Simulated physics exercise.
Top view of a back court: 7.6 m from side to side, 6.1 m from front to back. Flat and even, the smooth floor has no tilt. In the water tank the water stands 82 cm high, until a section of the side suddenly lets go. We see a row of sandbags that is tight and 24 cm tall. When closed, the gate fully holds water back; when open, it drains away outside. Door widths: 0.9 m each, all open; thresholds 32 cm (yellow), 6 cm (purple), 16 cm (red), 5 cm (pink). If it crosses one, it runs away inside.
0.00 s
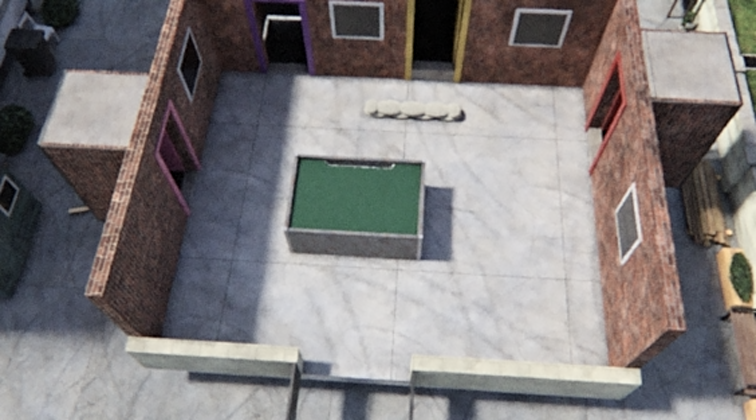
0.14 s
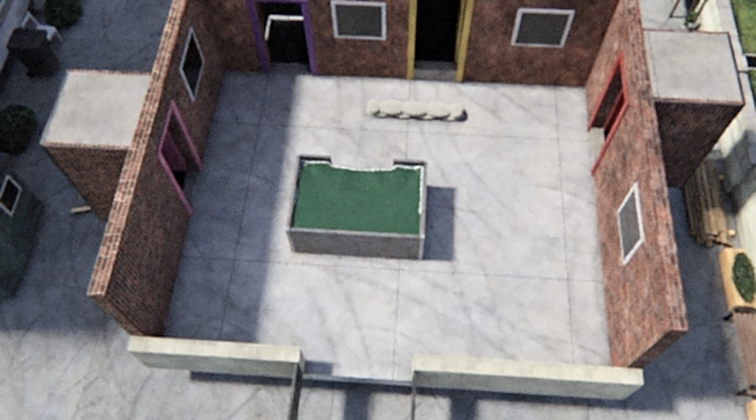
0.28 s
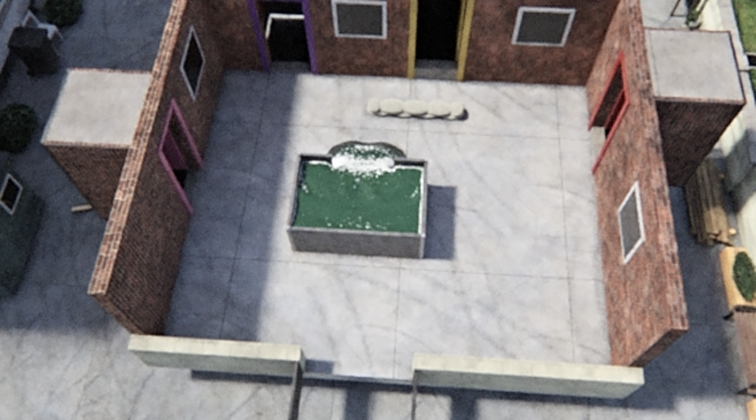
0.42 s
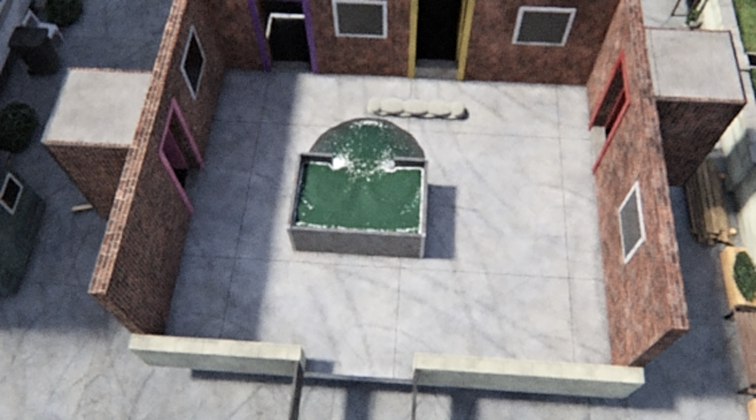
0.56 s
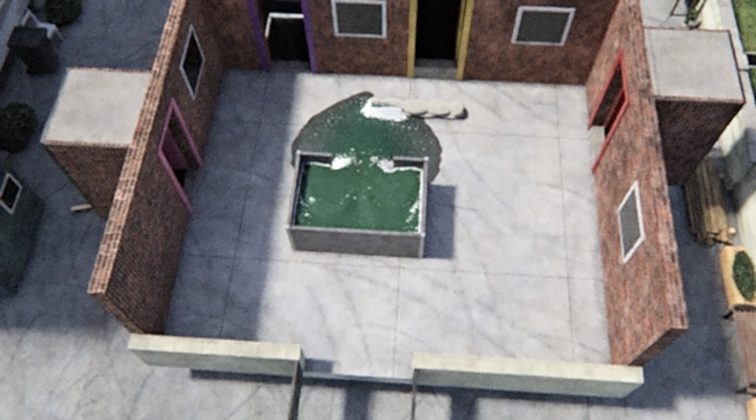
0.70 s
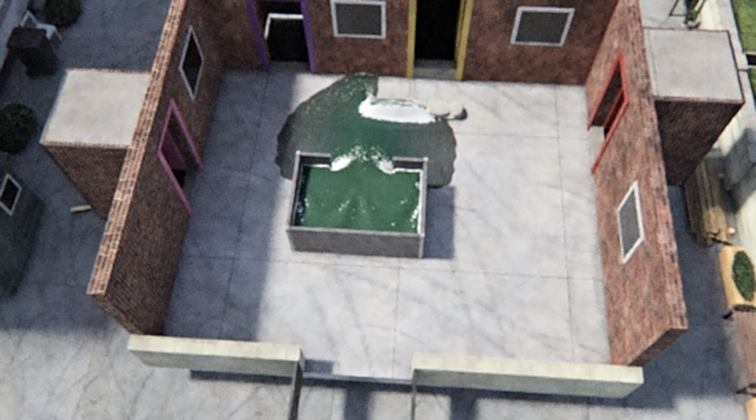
In this clip, seen from above, green water in a rectangular tank within a brick-walled court pours through a gap on the far side, spreads across the pale floor in a widening dark patch, and foams white around a low row of sandbag-like objects.
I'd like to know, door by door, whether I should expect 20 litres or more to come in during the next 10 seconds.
In the end yellow door: Less than stated, purple door: More than stated, red door: Less than stated, pink door: Less than stated.
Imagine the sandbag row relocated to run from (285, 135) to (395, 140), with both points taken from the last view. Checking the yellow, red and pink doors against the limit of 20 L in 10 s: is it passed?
Doors: Yellow stays under / red stays under / pink exceeds.
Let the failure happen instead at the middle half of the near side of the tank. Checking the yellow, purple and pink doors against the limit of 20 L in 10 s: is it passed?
Log - yellow: Threshold not reached, purple: Threshold not reached, pink: Threshold not reached.
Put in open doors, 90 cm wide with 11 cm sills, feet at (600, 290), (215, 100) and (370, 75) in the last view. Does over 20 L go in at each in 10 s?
In sequence the answers are less than that, more than that and more than that.
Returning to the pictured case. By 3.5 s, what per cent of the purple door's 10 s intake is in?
Some 60 per cent by then.
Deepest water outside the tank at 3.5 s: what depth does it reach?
Roughly 26 cm.
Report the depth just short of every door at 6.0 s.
In cm: Yellow 6, purple 12, red 10, pink 4.
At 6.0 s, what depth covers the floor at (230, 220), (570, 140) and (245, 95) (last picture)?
Depths in turn: Roughly 3, 10 and 12 centimetres.
After 1.4 s water covers 25 % of the floor and is deepest (46 cm) near (341, 80); yellow door 13 cm at the sill, 0 L in, purple door 19 cm at the sill, 7 L in, red door not reached, pink door not reached.
After 2.2 s water covers 35 % of the floor and is deepest (41 cm) near (222, 75); yellow door 12 cm at the sill, 0 L in, purple door 17 cm at the sill, 54 L in, red door 15 cm at the sill, 0 L in, pink door not reached.
After 3.5 s water covers 55 % of the floor and is deepest (26 cm) near (222, 75); yellow door 9 cm at the sill, 0 L in, purple door 14 cm at the sill, 104 L in, red door 17 cm at the sill, 1 L in, pink door 4 cm at the sill, 0 L in.
After 6.0 s water covers 80 % of the floor and is deepest (14 cm) near (221, 81); yellow door 6 cm at the sill, 0 L in, purple door 12 cm at the sill, 150 L in, red door 10 cm at the sill, 3 L in, pink door 4 cm at the sill, 0 L in.
After 10.0 s water covers 95 % of the floor and is deepest (11 cm) near (379, 264); yellow door 6 cm at the sill, 0 L in, purple door 6 cm at the sill, 174 L in, red door 6 cm at the sill, 4 L in, pink door 3 cm at the sill, 0 L in.
